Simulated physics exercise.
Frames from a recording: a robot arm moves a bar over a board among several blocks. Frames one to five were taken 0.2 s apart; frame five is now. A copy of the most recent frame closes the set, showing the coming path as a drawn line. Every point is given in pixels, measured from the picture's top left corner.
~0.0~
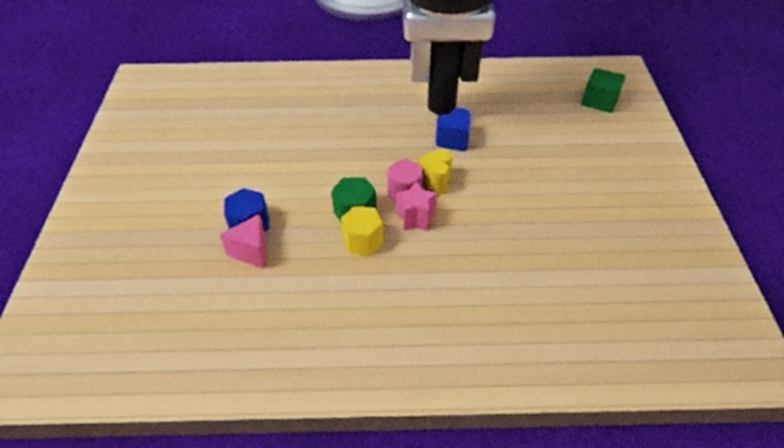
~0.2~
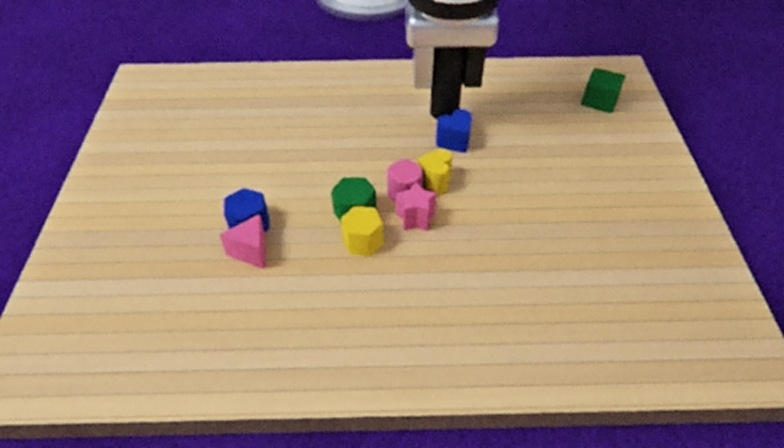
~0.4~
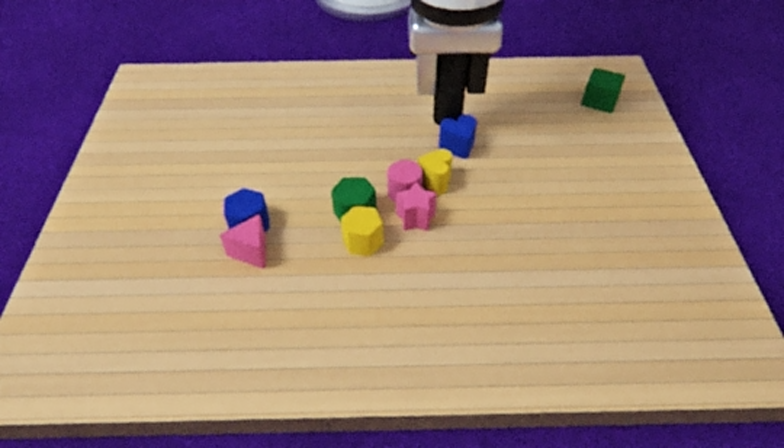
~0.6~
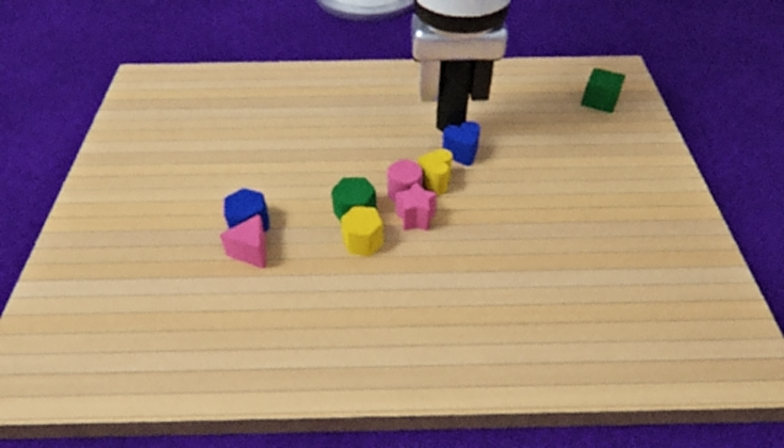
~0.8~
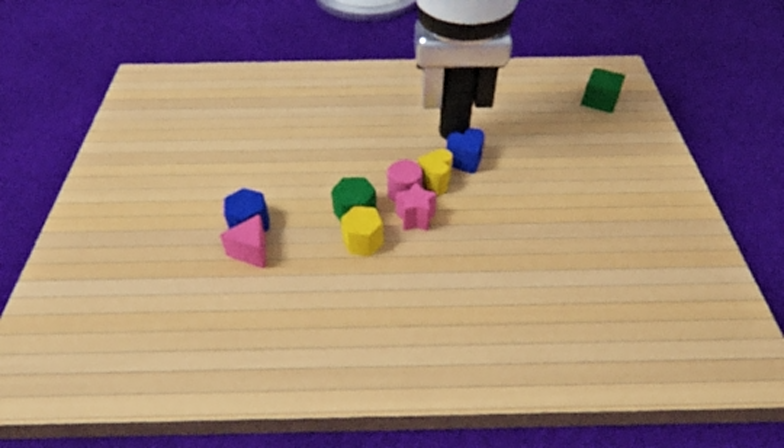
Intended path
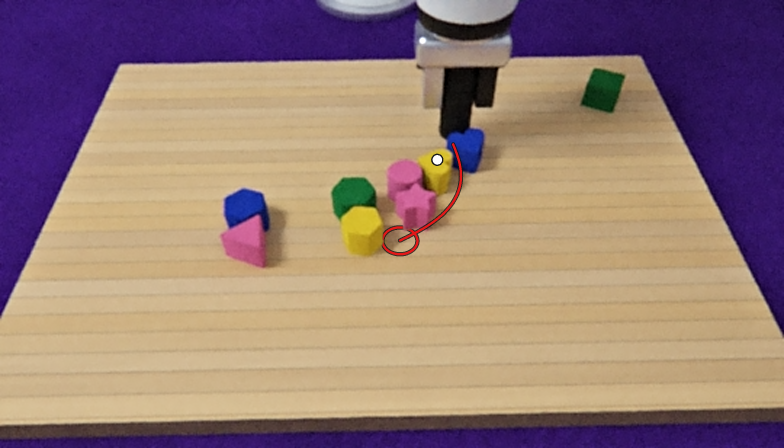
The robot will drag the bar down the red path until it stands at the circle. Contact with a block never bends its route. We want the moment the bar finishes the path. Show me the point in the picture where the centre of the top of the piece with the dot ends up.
Final place: (393, 193).
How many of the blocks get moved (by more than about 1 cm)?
Three or more will move.
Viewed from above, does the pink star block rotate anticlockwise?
Answer: Yes.
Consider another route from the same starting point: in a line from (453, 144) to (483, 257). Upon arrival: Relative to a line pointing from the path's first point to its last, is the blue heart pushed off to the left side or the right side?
Left side.
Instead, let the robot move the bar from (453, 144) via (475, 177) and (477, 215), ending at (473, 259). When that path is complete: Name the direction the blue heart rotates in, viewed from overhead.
Rotates counter-clockwise.
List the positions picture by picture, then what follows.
Lower end of the bar at (442, 107), tops of blocks, yellow hexagon at (362, 220), pink round block at (405, 171), pink star block at (417, 196), yellow heart at (437, 160), blue heart at (456, 119), in the first frame.
Bar at (445, 113), blocks as before, in the second frame.
Bar at (448, 119), blue heart at (460, 125), in the third frame.
Bar at (451, 125), blue heart at (464, 132), in the fourth frame.
Bar at (454, 132), yellow hexagon at (362, 220), pink round block at (405, 171), pink star block at (417, 196), yellow heart at (437, 160), blue heart at (468, 139), in the fifth frame.
The drawn path runs from (453, 144) over (461, 179) and (443, 214) to (400, 241); the dot is on the yellow heart.
The first path, step by step. One third of the way, bar at (462, 167); pink round block at (400, 172); yellow heart at (432, 168), turned 25° clockwise; blue heart at (483, 174), turned 15° anticlockwise.
Two thirds of the way, bar at (443, 203); pink round block at (382, 170); pink star block at (399, 209), turned 55° anticlockwise; yellow heart at (409, 186), turned 100° clockwise; blue heart at (487, 185), turned 50° anticlockwise.
At the end, bar at (400, 229); yellow hexagon at (335, 232); pink round block at (381, 167); pink star block at (367, 217), turned 85° anticlockwise; yellow heart at (393, 193), turned 170° clockwise; blue heart at (487, 185), turned 50° anticlockwise.
